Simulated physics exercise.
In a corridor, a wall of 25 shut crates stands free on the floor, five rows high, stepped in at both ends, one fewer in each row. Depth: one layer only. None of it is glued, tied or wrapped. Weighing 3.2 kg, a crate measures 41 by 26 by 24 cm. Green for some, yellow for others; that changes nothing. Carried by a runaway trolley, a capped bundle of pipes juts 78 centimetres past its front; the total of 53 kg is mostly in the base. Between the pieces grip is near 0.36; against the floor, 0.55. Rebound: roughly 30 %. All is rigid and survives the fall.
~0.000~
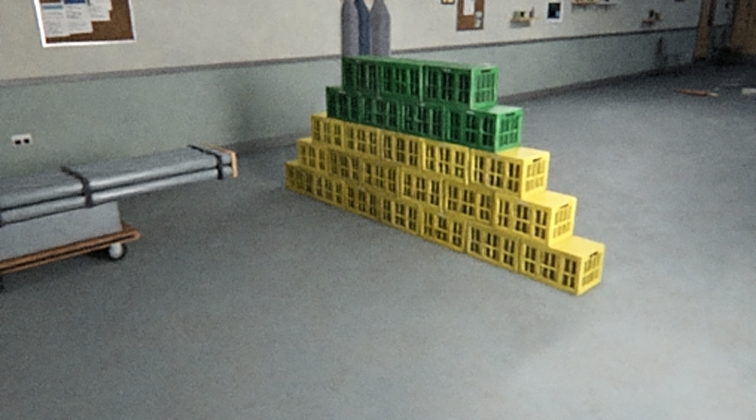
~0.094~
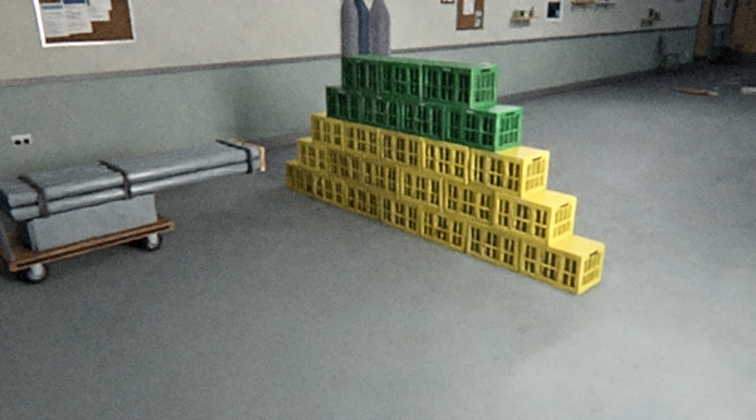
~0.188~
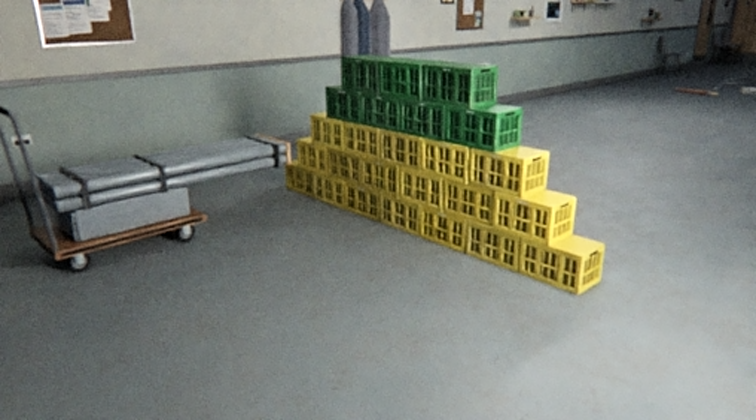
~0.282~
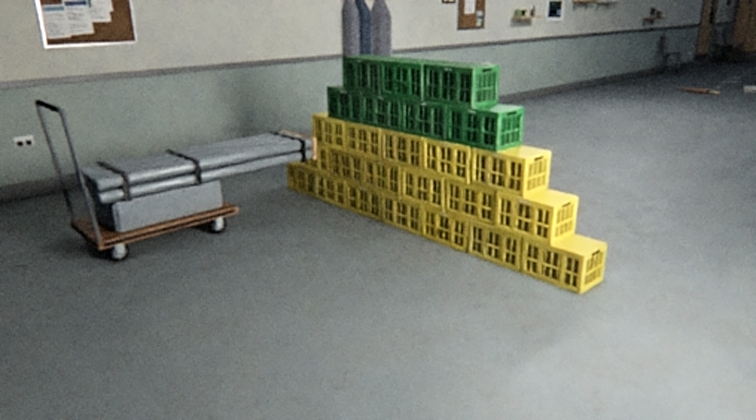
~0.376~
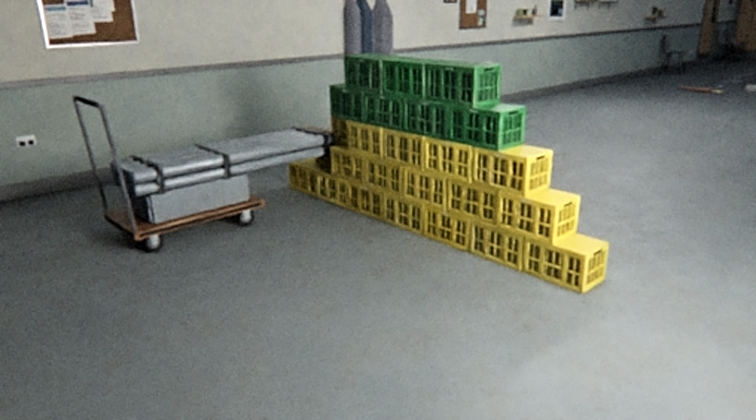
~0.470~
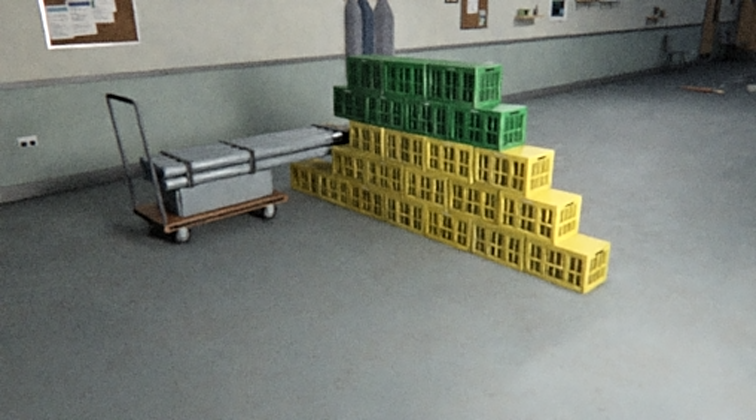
A flat trolley with an upright handle, loaded with long grey strapped bars, rolls in from the left across the grey floor of a hall, seen from slightly above by a still camera. Ahead stands a stepped wall of crates, green in the top two rows and yellow below, before a pinboard wall. The bars' front ends meet its left side and push a few crates slightly.
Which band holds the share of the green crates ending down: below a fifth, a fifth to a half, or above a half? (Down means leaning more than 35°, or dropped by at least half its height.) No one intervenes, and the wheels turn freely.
My call for the part down: Low, below a fifth.
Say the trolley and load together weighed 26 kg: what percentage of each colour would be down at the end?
In that case yellow 10, green 0 per cent.
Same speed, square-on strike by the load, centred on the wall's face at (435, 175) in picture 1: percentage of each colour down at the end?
The yellow ones would be 30 per cent down and the green ones 70 per cent.
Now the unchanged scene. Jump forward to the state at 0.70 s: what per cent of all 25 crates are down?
10 per cent.
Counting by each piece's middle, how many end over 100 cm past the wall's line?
Roughly 4 pieces in all.
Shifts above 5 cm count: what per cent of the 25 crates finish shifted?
Fraction: 15 %.
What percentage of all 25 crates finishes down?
About 10% of them.
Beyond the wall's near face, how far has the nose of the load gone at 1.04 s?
At that instant, about 135 cm beyond.
By 0.70 s, load 81 cm past the wall's line, still rolling; none of the 7 green crates down (2 of 25 in all colours); top green crate unmoved.
By 1.04 s, load 1.37 m past the wall's line, still rolling; none of the 7 green crates down (2 of 25 in all colours); top green crate unmoved.
By 1.90 s, load 2.32 m past the wall's line, still rolling; none of the 7 green crates down (2 of 25 in all colours); top green crate unmoved.
When it is over (3.1 s), load 2.70 m past the wall's line, stopped; none of the 7 green crates down (2 of 25 in all colours); top green crate unmoved; top yellow crate unmoved. That is 0 per cent. In pixels of the last frame, middles, top green crate near (417, 78), top yellow crate near (461, 156).
